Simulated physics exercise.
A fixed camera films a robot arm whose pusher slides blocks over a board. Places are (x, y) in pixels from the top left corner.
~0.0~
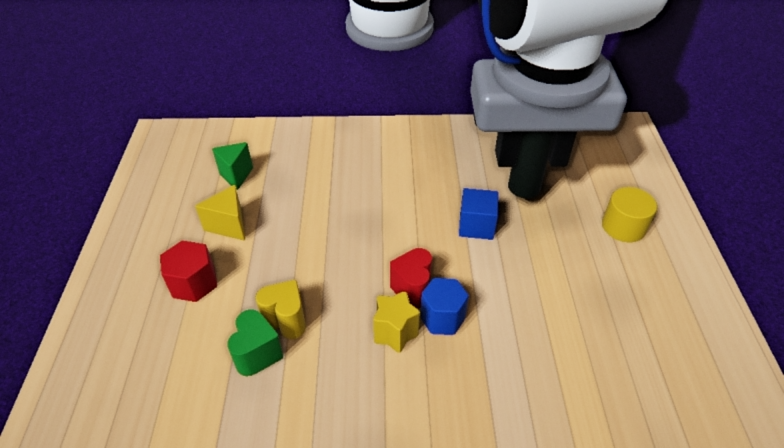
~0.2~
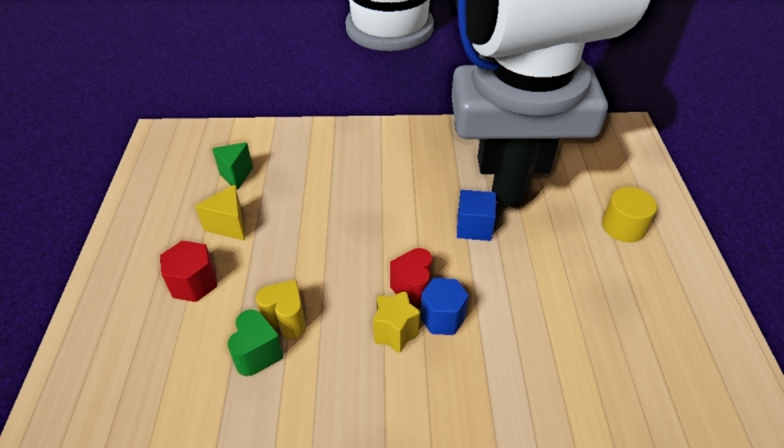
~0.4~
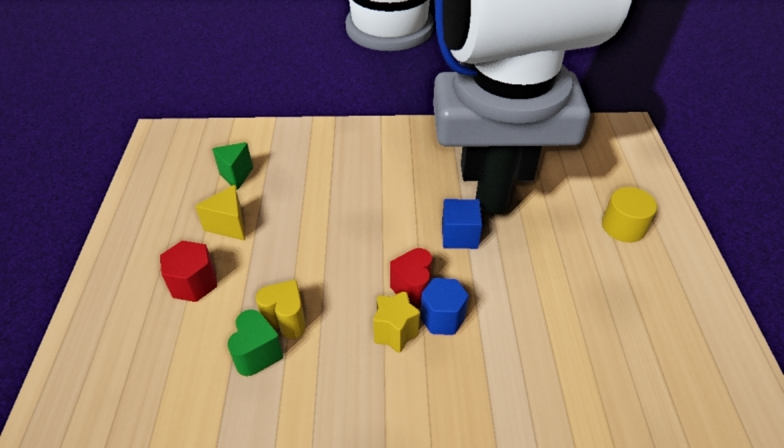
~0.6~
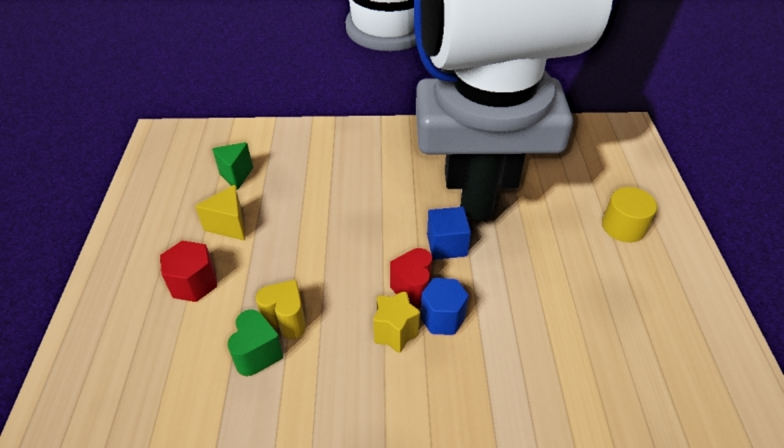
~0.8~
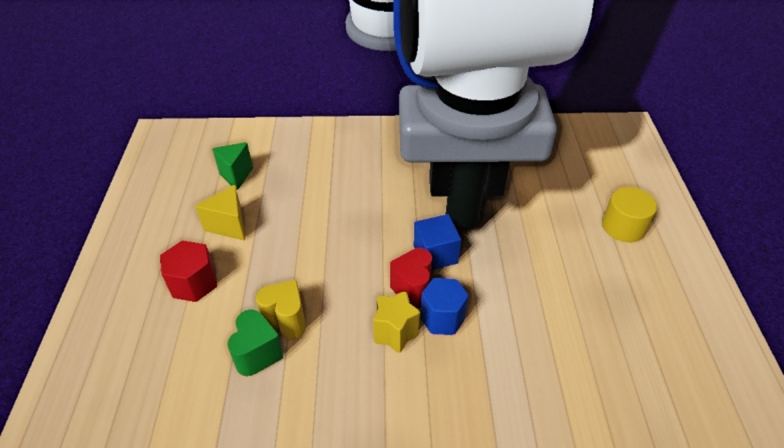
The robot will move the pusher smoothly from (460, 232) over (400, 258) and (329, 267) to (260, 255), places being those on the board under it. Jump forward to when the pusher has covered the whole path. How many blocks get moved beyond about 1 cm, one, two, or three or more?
Answer: 3+.
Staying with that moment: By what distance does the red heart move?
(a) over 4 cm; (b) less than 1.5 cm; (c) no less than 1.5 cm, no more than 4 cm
My answer is option c.
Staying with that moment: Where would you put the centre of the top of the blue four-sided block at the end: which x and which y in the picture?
Close to (397, 265).
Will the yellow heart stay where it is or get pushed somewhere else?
It is not moved.
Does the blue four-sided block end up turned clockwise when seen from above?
No, that is not what happens.
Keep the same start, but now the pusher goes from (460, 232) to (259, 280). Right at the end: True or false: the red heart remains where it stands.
The statement is incorrect.
On the path given first. One third of the way, pusher (399, 242); yellow star (382, 325), turned 25° anticlockwise; red heart (403, 294), turned 20° clockwise; blue four-sided block (399, 264), turned 85° anticlockwise.
Two thirds of the way, pusher (325, 251); yellow star (382, 326), turned 20° anticlockwise; red heart (402, 296), turned 20° clockwise; blue four-sided block (397, 265), turned 90° anticlockwise.
At the end, pusher (256, 239); yellow triangle still; yellow heart still; yellow star (382, 326), turned 20° anticlockwise; red heart (402, 296), turned 20° clockwise; blue four-sided block (397, 265), turned 90° anticlockwise.
